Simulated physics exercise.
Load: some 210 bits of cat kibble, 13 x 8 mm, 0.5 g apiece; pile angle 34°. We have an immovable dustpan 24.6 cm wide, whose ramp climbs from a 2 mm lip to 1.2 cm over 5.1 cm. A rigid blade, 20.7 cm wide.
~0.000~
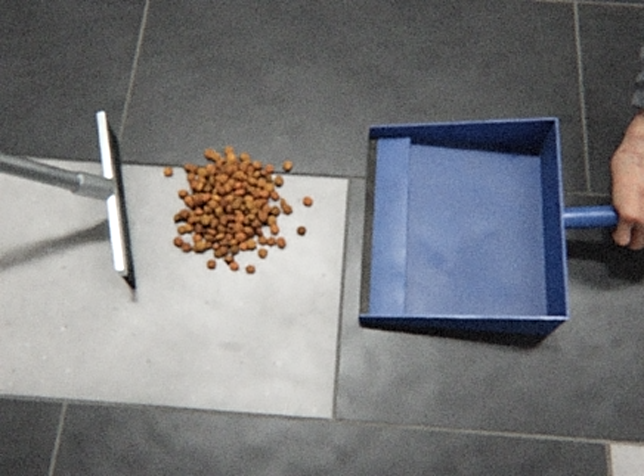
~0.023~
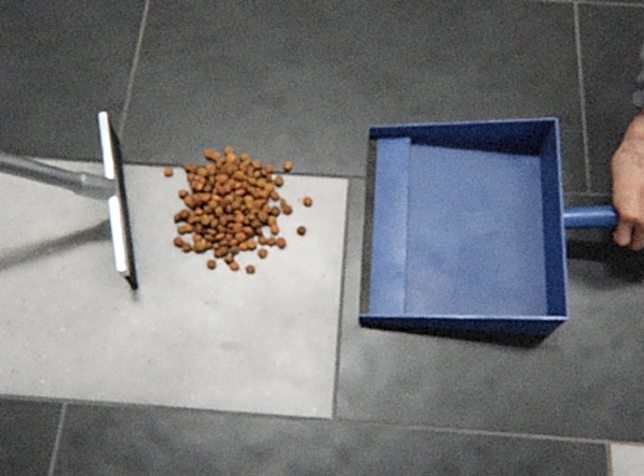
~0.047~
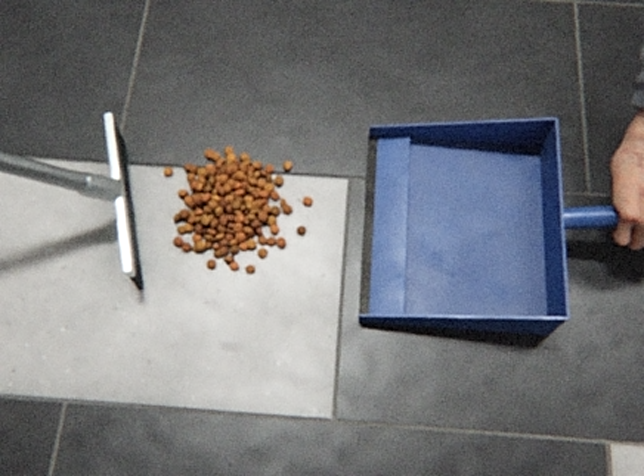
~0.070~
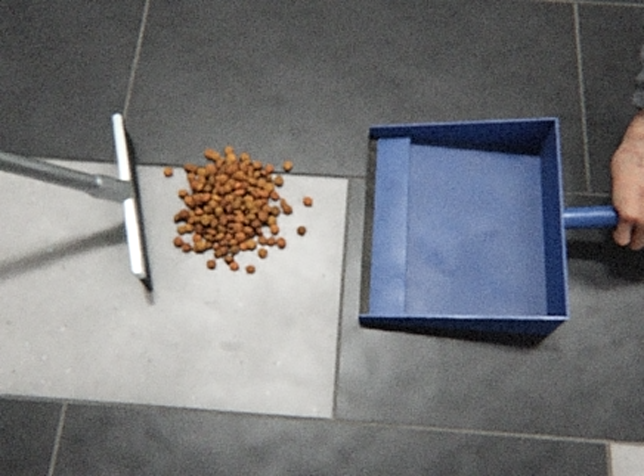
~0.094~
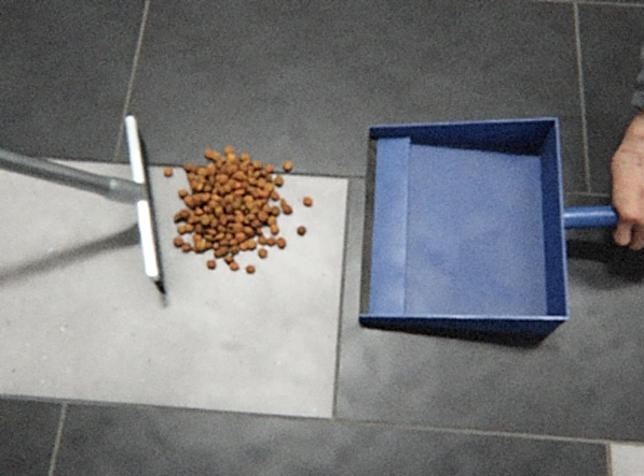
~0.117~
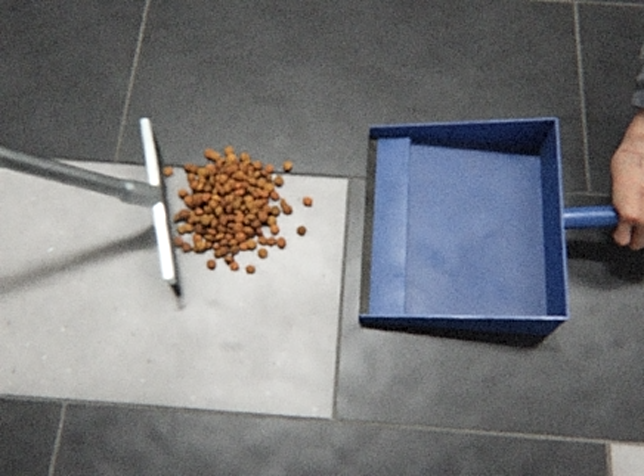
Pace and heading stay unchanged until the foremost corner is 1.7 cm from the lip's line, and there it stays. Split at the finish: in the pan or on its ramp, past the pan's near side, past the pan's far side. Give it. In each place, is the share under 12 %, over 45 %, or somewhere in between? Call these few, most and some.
I would put it this way: Pan some, near side few, far side few.
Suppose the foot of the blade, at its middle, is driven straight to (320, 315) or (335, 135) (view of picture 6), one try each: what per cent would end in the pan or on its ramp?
About 0 % and 30 %.
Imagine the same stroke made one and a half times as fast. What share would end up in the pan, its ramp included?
Roughly 50 in a hundred.
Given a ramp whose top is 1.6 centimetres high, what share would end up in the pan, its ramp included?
I'd expect close to 20 per cent.
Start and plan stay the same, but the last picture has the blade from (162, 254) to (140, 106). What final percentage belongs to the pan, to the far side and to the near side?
Split: Pan = 25, far = 35, near = 0.
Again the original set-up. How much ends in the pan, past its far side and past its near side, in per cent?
The pan ends at 25 per cent, the near side at 0 per cent and the far side at 5 per cent.
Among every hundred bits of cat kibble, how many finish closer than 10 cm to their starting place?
That share is some 10 percent.
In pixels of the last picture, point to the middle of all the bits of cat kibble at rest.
Resting centre estimate: Around (352, 203).
After 0.25 s, middle of the blade 13 cm from the lip; 0 % over the lip, far side 0 %, near side 0 %.
Then, at 0.33 s, middle of the blade 7 cm from the lip; 0 % over the lip, far side 0 %, near side 0 %.
Then, at 0.55 s, middle of the blade 5 cm from the lip; 25 % over the lip, far side 5 %, near side 0 %.
By 1.1 s all is still; pan 25 %, near side 0 %, far side 5 %, in front of the lip or behind the blade 70 %.
